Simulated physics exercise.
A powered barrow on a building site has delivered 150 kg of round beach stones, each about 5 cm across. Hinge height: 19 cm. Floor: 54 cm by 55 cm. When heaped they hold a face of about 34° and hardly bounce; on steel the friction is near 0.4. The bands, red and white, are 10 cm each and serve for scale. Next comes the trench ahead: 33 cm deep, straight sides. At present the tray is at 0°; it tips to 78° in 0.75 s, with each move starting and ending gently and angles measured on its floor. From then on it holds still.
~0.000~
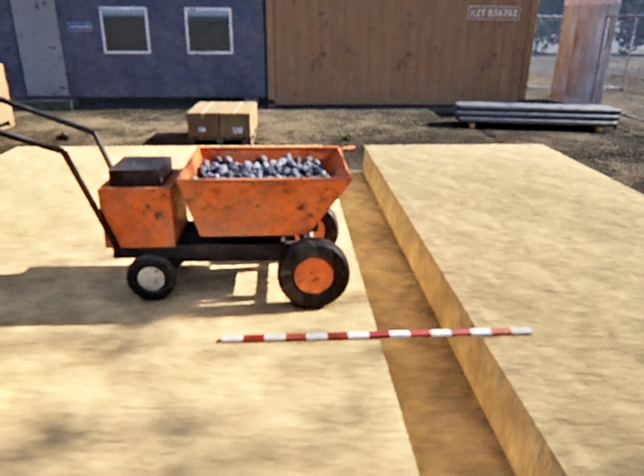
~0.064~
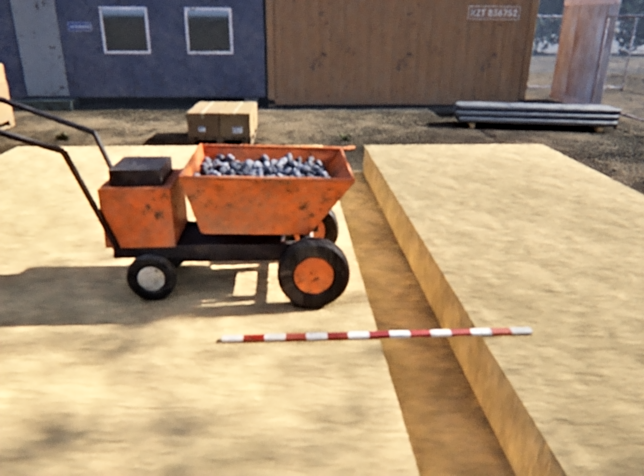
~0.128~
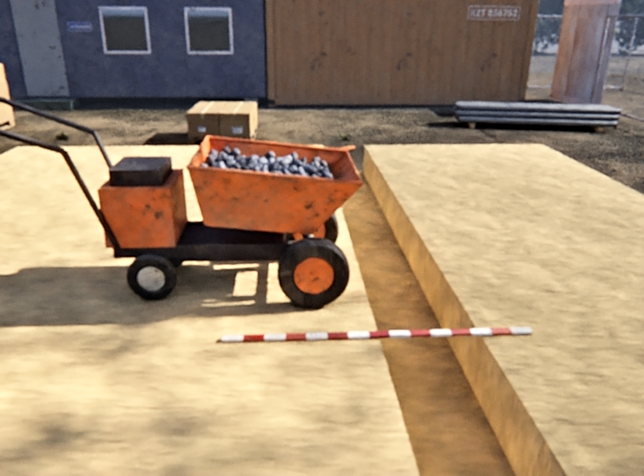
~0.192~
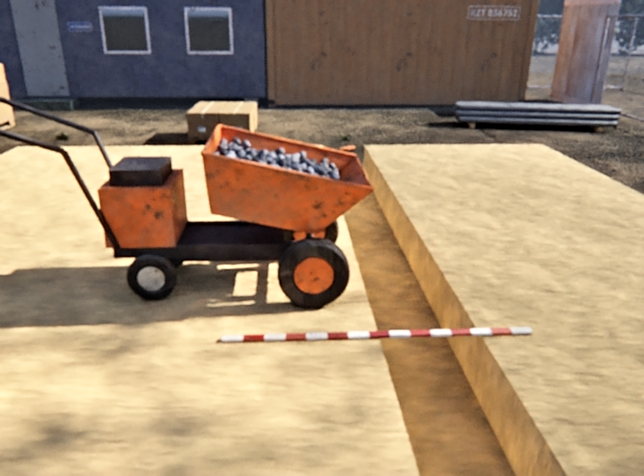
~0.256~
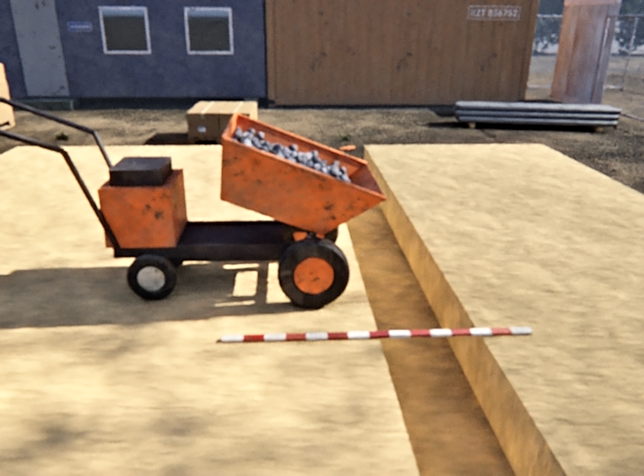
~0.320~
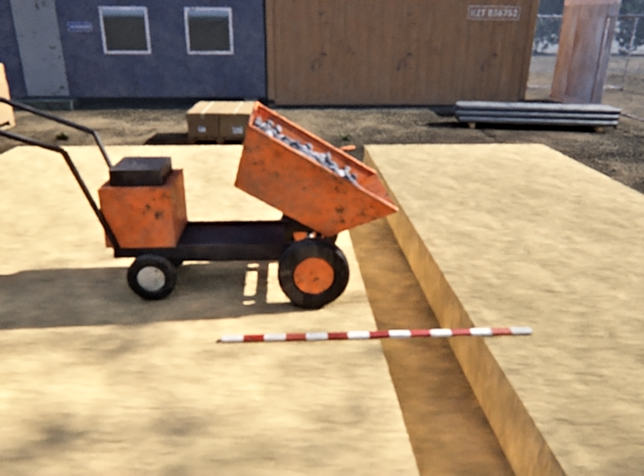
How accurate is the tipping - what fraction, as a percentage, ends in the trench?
Close to 68 in every hundred.
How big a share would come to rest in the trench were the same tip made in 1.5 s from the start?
Then roughly 80 percent.
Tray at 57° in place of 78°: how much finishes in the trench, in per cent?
Trench share: Approx. 40%.
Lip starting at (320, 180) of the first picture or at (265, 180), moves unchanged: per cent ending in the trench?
About 95 per cent first, then about 80 per cent.
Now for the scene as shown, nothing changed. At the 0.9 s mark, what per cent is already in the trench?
By that point it's something like 35 in a hundred.
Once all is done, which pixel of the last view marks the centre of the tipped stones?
About (429, 313).
After 0.6 s the floor is at 66°; 100 % in the tray; the foremost stones are at (408, 237).
After 0.9 s the floor is at 78°; 53 % in the tray, 34 % in the trench, 13 % past the trench; the foremost stones are at (486, 281).
After 1.2 s the floor is at 78°; 9 % in the tray, 59 % in the trench, 32 % past the trench; the foremost stones are at (622, 282).
After 3.2 s the floor is at 78°; 0 % in the tray, 68 % in the trench, 32 % past the trench; the foremost stones are past the picture's edge.
